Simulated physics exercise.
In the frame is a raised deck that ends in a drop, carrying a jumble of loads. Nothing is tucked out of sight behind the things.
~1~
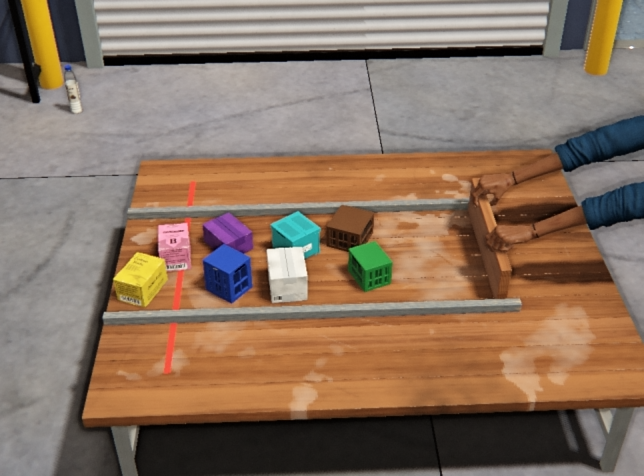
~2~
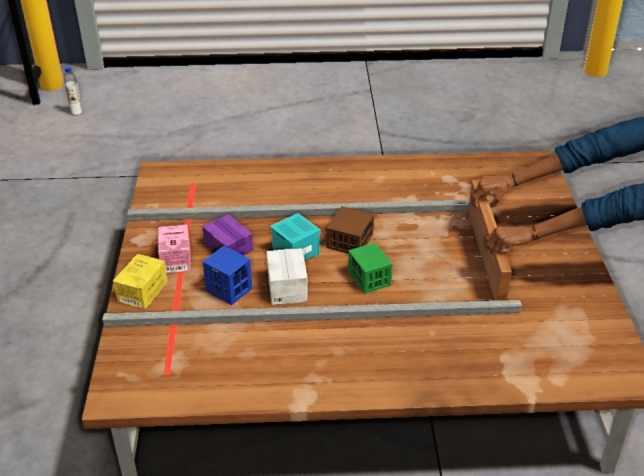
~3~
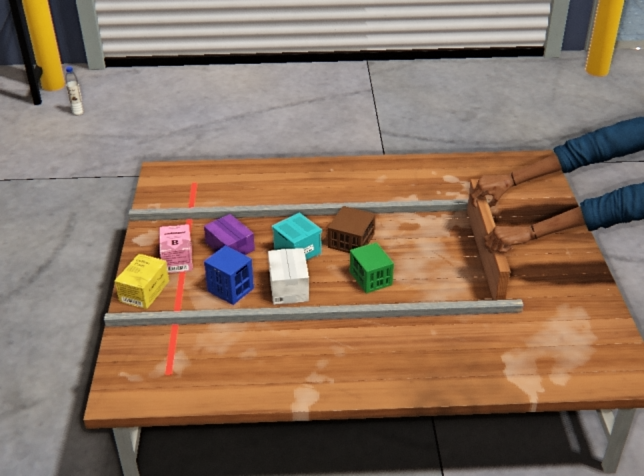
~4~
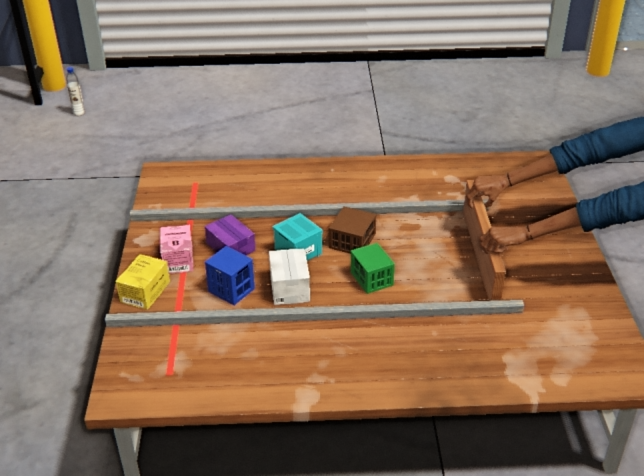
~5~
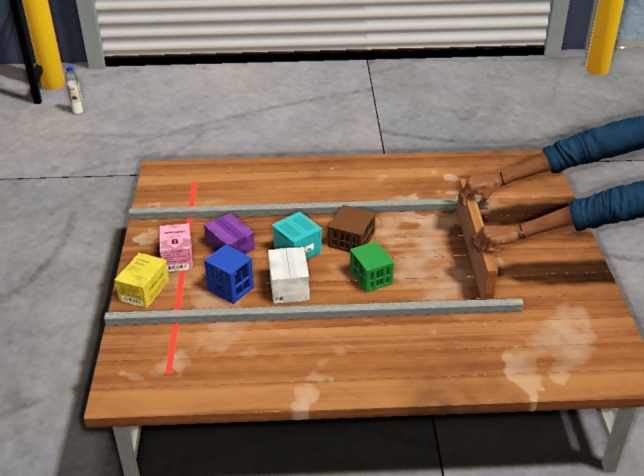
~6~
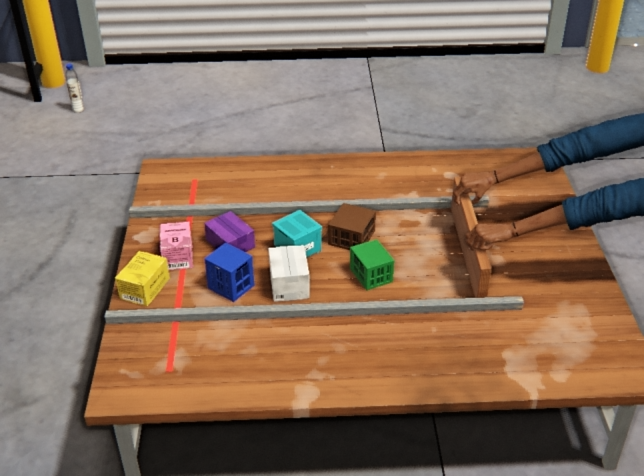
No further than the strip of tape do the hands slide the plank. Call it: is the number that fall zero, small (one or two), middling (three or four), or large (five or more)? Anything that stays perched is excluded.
It is middling.
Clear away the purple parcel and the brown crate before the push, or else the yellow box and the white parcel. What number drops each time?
You'd count 2 the first time and 1 the second time.
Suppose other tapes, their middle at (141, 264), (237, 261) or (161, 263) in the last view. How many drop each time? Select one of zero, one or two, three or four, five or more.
Well, it comes out as at least five, none at all and five or more, in that order.
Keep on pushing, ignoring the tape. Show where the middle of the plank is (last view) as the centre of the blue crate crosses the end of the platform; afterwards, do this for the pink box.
The middle sits near (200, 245) for the first and near (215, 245) for the other.
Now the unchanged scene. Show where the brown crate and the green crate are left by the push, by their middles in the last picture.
The brown crate comes to rest close to (168, 235), while the green crate rests close to (165, 269).
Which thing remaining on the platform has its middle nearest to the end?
The purple parcel finishes nearest.
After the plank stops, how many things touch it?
2 end up touching it.
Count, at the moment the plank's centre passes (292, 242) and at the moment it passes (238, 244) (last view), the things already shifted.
First 7, then 8.
Soon after, none off yet; yellow box at rest near (143, 278); pink box at rest near (177, 246); purple parcel at rest near (230, 235).
After that, none off yet; yellow box at rest near (143, 278); pink box displaced a little near (162, 246); purple parcel displaced about its own width near (195, 232).
In the end, the number that fall off is three or four; gone, blue crate, pink box and yellow box.
